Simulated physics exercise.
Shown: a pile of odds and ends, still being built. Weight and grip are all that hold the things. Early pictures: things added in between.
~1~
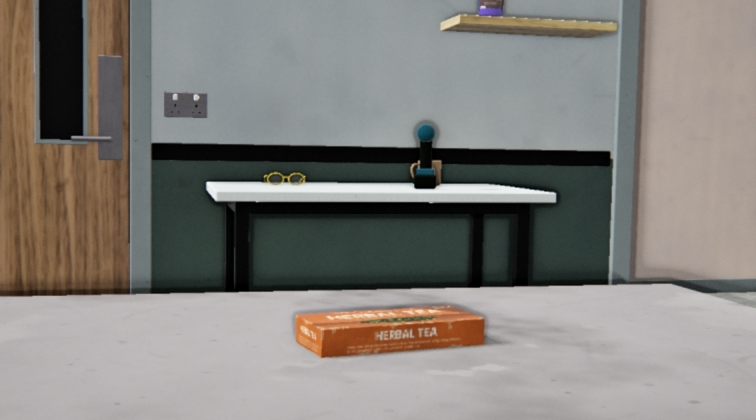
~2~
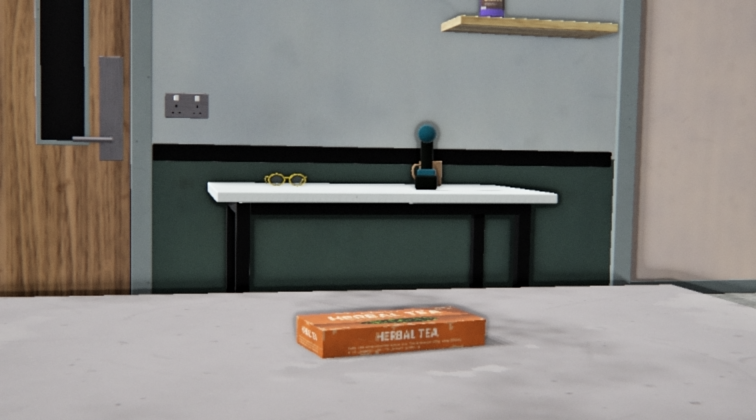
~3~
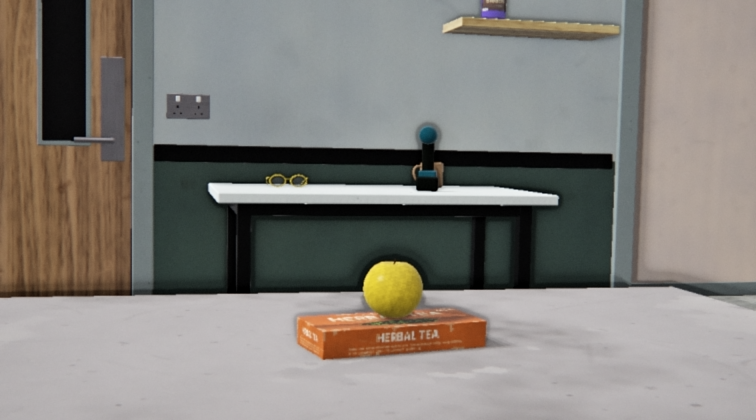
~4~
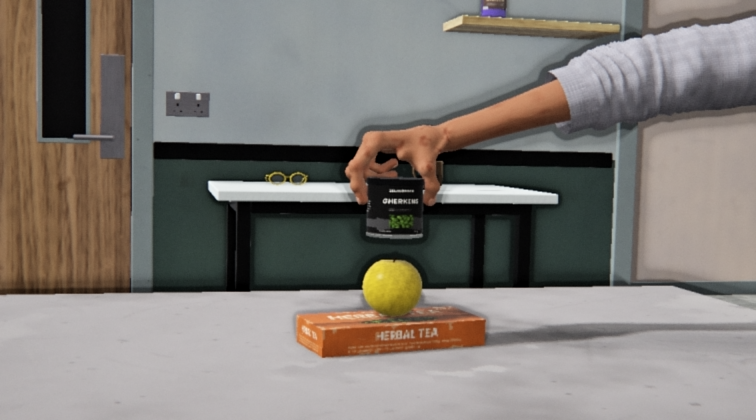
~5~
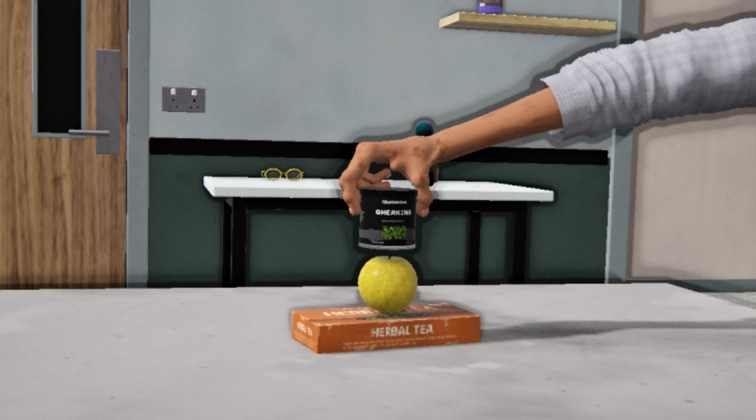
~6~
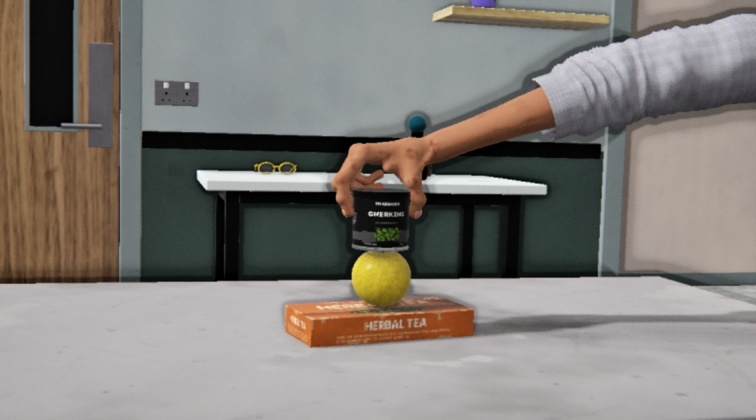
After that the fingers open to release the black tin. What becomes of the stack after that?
Most likely the pile will not stay as built.
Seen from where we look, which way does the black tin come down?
It shifts to the viewer's left.
Then, 0.70 s later than the last frame, black tin now fallen.
Then, 0.80 s later than the last frame, things are still on the move.
When it is over, fallen, black tin; the other 2 as before. End places, in pixels of the last picture, black tin near (179, 310). The pile gives way.
